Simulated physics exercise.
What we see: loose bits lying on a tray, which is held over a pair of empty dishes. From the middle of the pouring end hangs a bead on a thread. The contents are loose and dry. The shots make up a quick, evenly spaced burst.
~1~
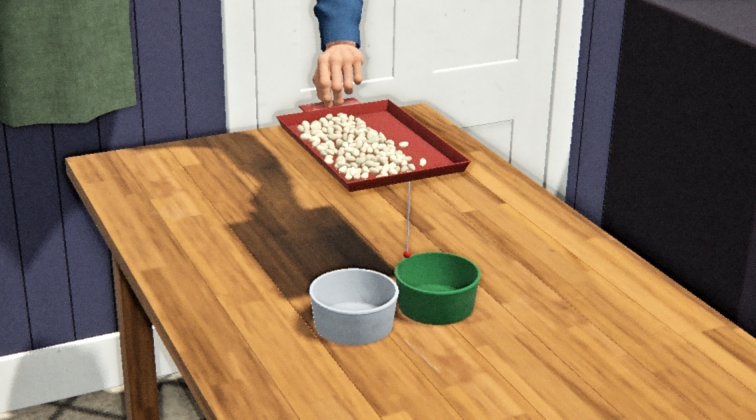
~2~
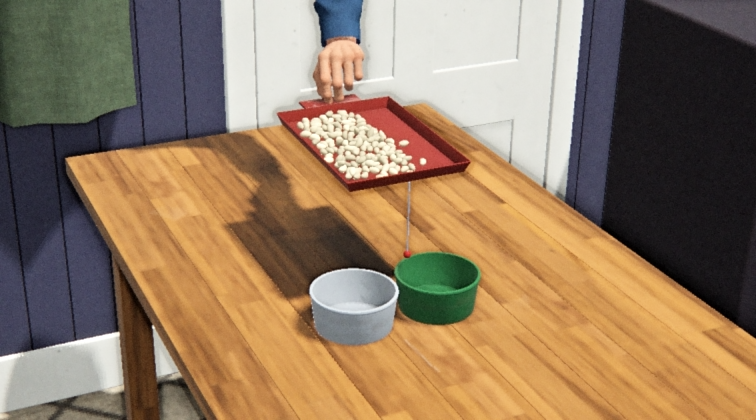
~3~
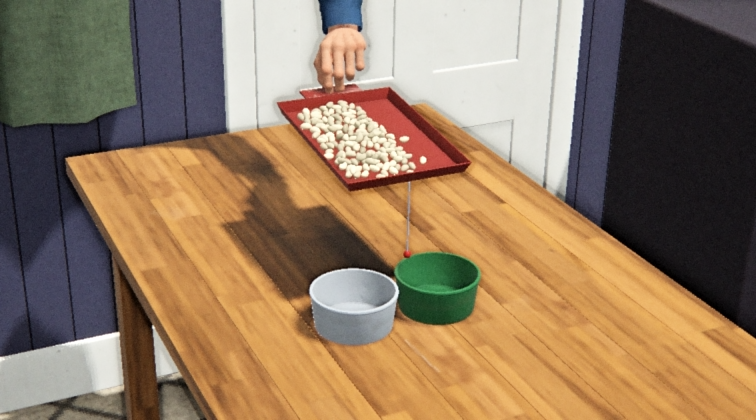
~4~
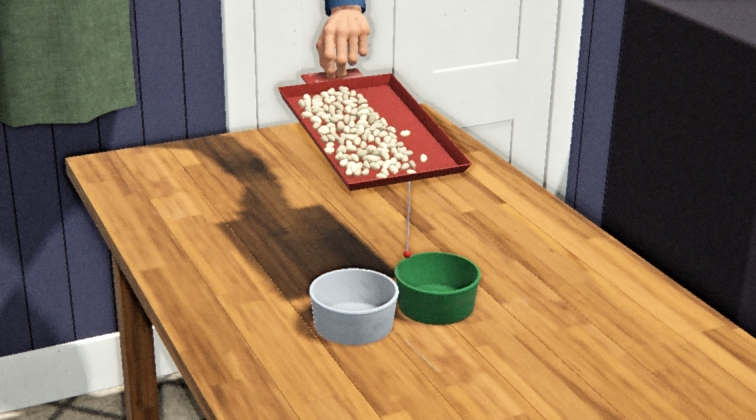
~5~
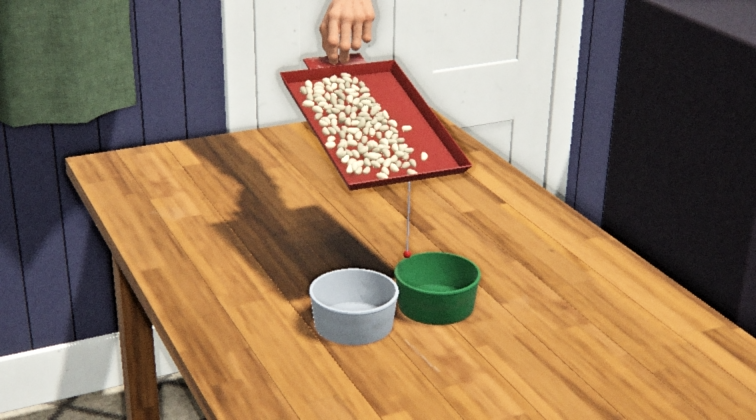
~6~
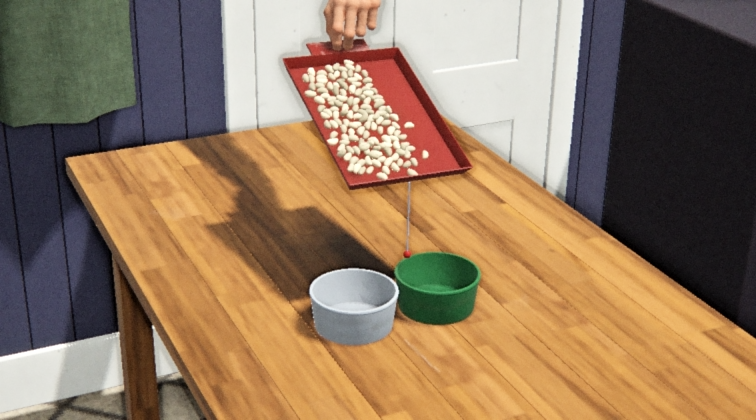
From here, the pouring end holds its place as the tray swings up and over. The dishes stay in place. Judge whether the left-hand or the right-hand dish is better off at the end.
The right-hand dish is better off.
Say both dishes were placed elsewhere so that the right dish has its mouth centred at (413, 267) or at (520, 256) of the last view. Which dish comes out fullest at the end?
In the first try it's the right-side dish, and in the second it's the left-side dish.
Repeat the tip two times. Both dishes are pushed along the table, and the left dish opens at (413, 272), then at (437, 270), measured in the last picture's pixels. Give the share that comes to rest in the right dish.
It would be roughly 20 per cent, followed by roughly 0 per cent.
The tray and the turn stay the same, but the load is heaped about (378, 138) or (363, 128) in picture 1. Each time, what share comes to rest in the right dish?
You'd get near 50 percent first and near 40 percent after that.
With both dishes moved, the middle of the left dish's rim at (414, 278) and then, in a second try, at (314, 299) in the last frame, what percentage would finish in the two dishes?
Roughly 70 %, then roughly 40 %.
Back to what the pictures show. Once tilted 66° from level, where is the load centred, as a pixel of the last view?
Near (413, 170).
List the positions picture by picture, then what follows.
The first frame shows corners of the pouring end at (350, 180) and (464, 160), level; middle of the load at (359, 145), white beans; left dish at (372, 324); right dish at (457, 305); bead on its thread at (407, 254).
The second frame shows corners of the pouring end at (350, 180) and (465, 160), level; middle of the load at (359, 143).
The third frame shows corners of the pouring end at (351, 180) and (465, 161), tipped barely, level across its low end; middle of the load at (360, 138).
The fourth frame shows corners of the pouring end at (351, 180) and (466, 162), tipped a little, level across its low end; middle of the load at (361, 131).
The fifth frame shows corners of the pouring end at (352, 181) and (466, 163), tipped clearly, level across its low end; middle of the load at (362, 124).
The sixth frame shows corners of the pouring end at (353, 181) and (467, 164), tipped clearly, level across its low end; middle of the load at (364, 118); left dish at (372, 324); right dish at (457, 305).
Soon, tray tipped steeply; most on the tray; a stray few outside both; a small part in the air.
A while on, tray tipped past a quarter turn; a small part in the left dish; about a third in the right dish; about a third outside both; a small part in the air.
Towards the end, tray tipped past a quarter turn; about a quarter in the left dish; about half in the right dish; about a third outside both.
Finally, tray tipped past a quarter turn; about a quarter in the left dish; about half in the right dish; about a third outside both.
